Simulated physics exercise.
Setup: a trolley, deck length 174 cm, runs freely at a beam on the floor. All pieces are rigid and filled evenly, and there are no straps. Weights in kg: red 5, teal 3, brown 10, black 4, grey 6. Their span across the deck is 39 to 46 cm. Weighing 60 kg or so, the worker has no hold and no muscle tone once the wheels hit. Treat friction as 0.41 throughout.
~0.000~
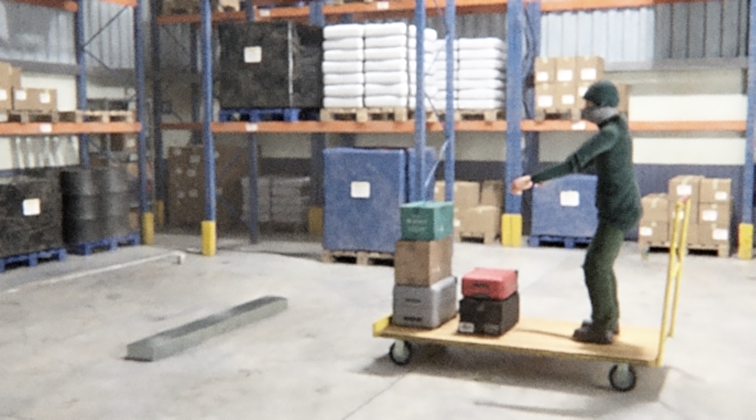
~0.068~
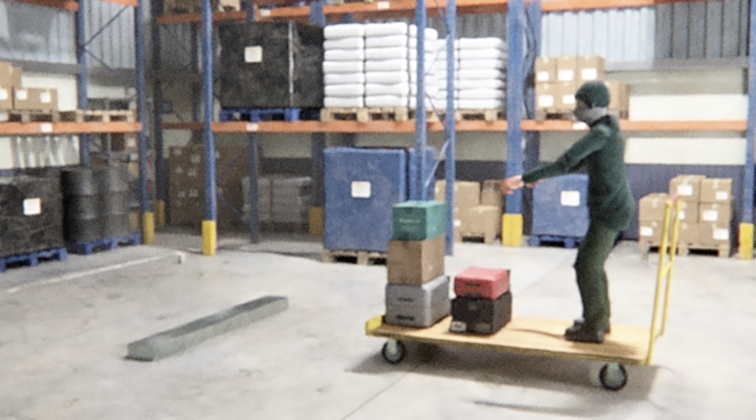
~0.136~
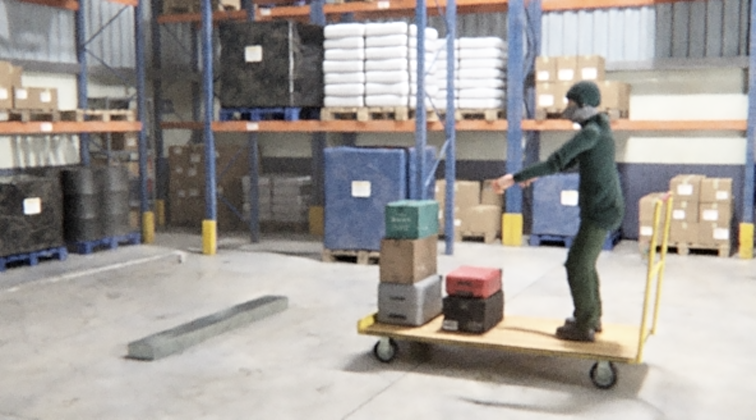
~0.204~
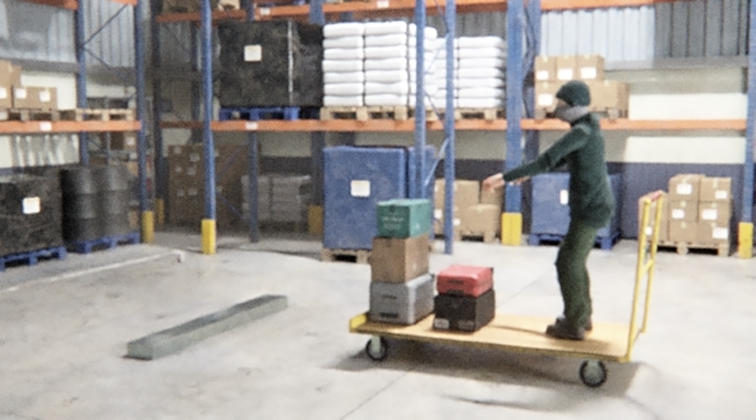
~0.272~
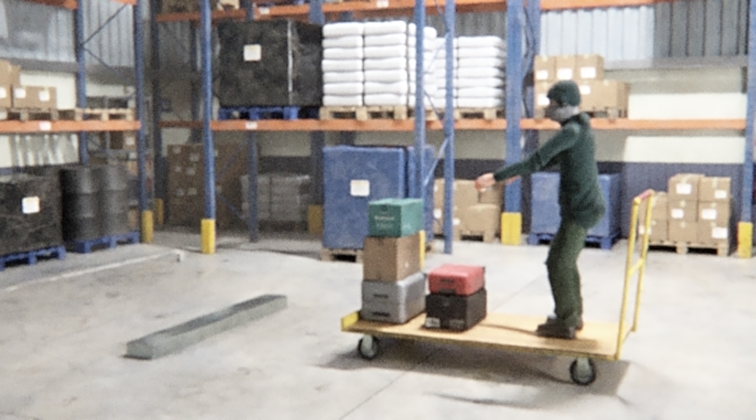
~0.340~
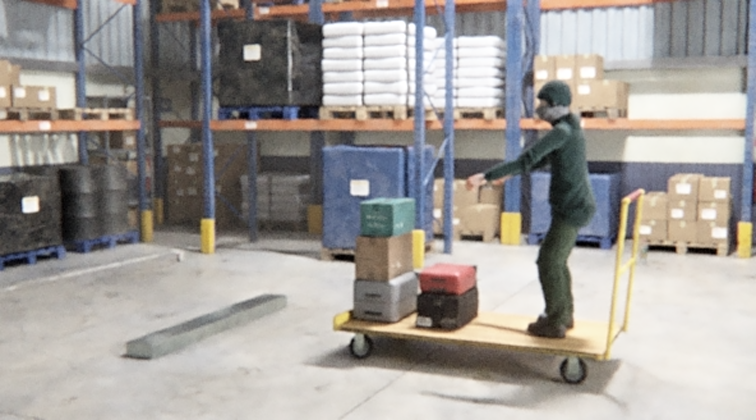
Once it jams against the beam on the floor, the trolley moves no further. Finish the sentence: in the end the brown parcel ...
In the end the brown parcel is left on the deck.
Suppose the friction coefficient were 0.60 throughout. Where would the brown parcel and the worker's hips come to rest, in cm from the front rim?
Then the brown one stays 20 cm short of the rim and the hips end 120 cm back from it.
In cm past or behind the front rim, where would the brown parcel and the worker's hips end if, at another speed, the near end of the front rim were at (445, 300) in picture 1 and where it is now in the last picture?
Brown: 50 cm past; hips: 110 cm behind.
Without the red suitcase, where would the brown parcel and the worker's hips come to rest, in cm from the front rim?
Then: Brown 10 cm behind; hips 120 cm behind.
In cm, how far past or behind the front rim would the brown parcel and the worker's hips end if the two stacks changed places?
Brown 50 behind, hips 120 behind.
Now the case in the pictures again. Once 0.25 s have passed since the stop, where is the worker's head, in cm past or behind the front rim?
About 110 cm behind the front rim.
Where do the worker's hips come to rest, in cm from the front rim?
Some 120 cm behind it.
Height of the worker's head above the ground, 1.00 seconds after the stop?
70 cm up.
Impact comes at 1.76 s.
After 2.01 s the brown parcel is 12 cm behind the rim, tilted 0°, near (230, 244) in the last picture's view.
After 2.31 s the brown parcel is 12 cm behind the rim, tilted 0°, near (230, 244) in the last picture's view.
After 2.76 s the brown parcel is 12 cm behind the rim, tilted 0°, near (230, 244) in the last picture's view.
When all is still (3.9 s), nothing is past the rim; behind it, red suitcase, teal carton, brown parcel, black parcel, grey suitcase and the worker's hips.
